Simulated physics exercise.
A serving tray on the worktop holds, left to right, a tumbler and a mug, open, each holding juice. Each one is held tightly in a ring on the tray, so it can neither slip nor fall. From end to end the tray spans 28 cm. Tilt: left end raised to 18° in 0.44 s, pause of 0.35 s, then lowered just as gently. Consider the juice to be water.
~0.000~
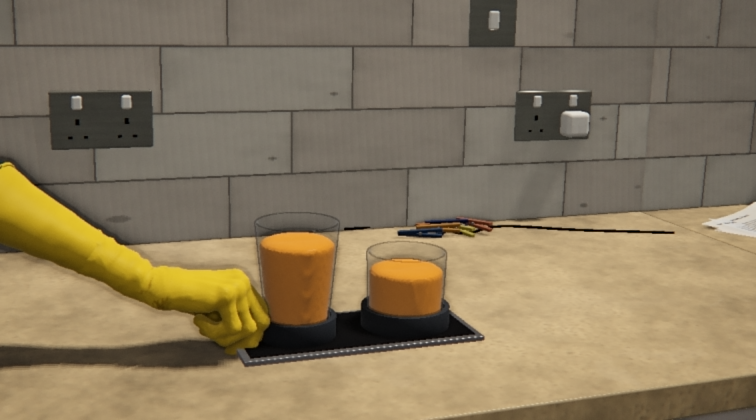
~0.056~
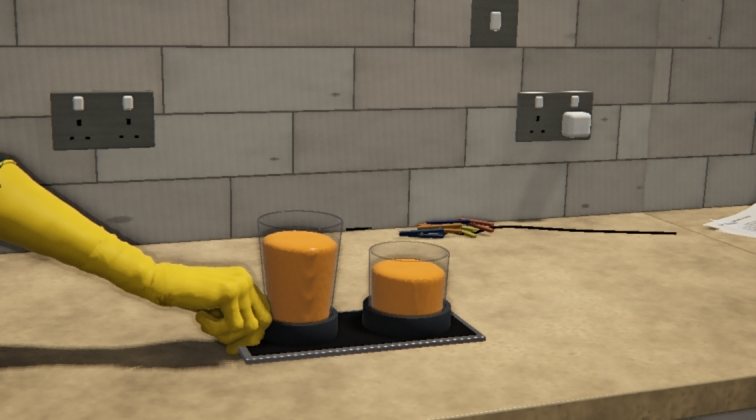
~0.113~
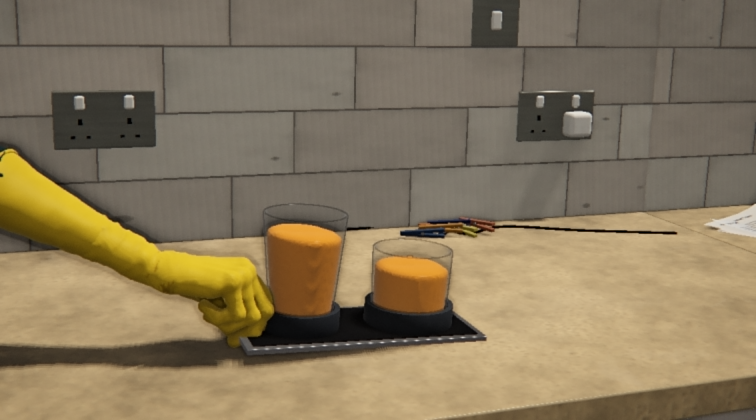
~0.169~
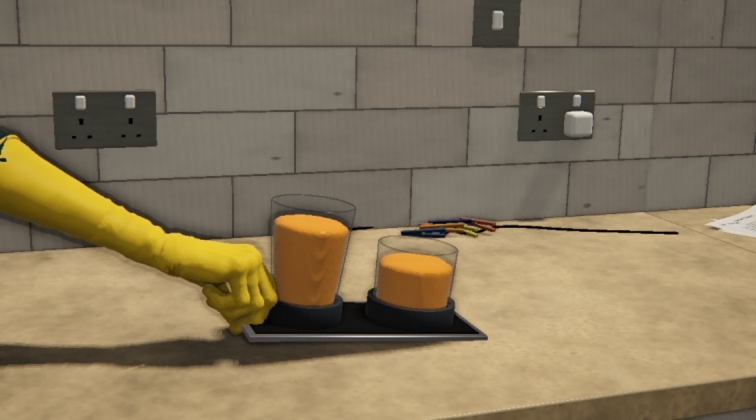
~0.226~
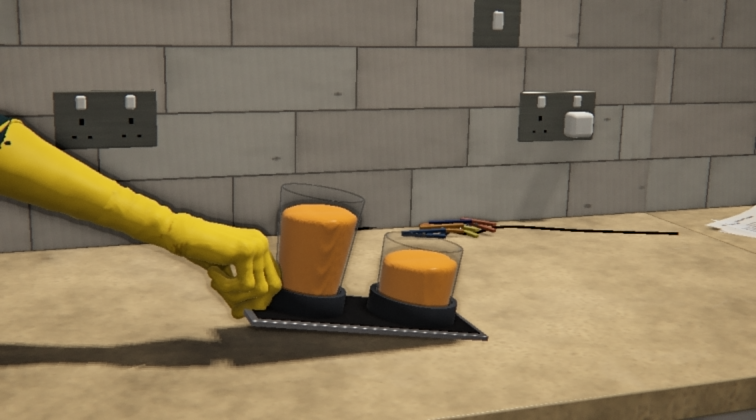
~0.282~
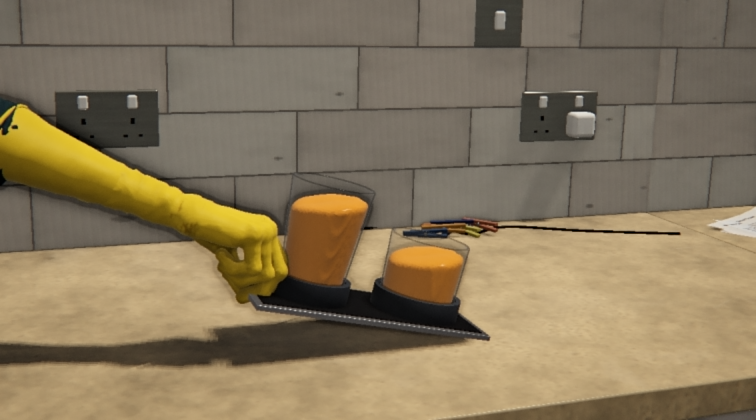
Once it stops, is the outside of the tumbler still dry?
Spill-free.
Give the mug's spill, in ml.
I'd say around 0 ml all told.
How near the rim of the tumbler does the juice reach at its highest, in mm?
Peak gap to rim: Around 3 mm.
Then, 0.58 s in, the slope is 18°; losses from the left are 0, 0 ml.
Then, 0.88 s in, the slope is 16°; losses from the left are 0, 0 ml.
Then, 1.18 s in, the slope is 1°; losses from the left are 0, 0 ml.
Then, 1.48 s in, the slope is 0°; losses from the left are 0, 0 ml.
Finally, losses from the left are 0, 0 ml.
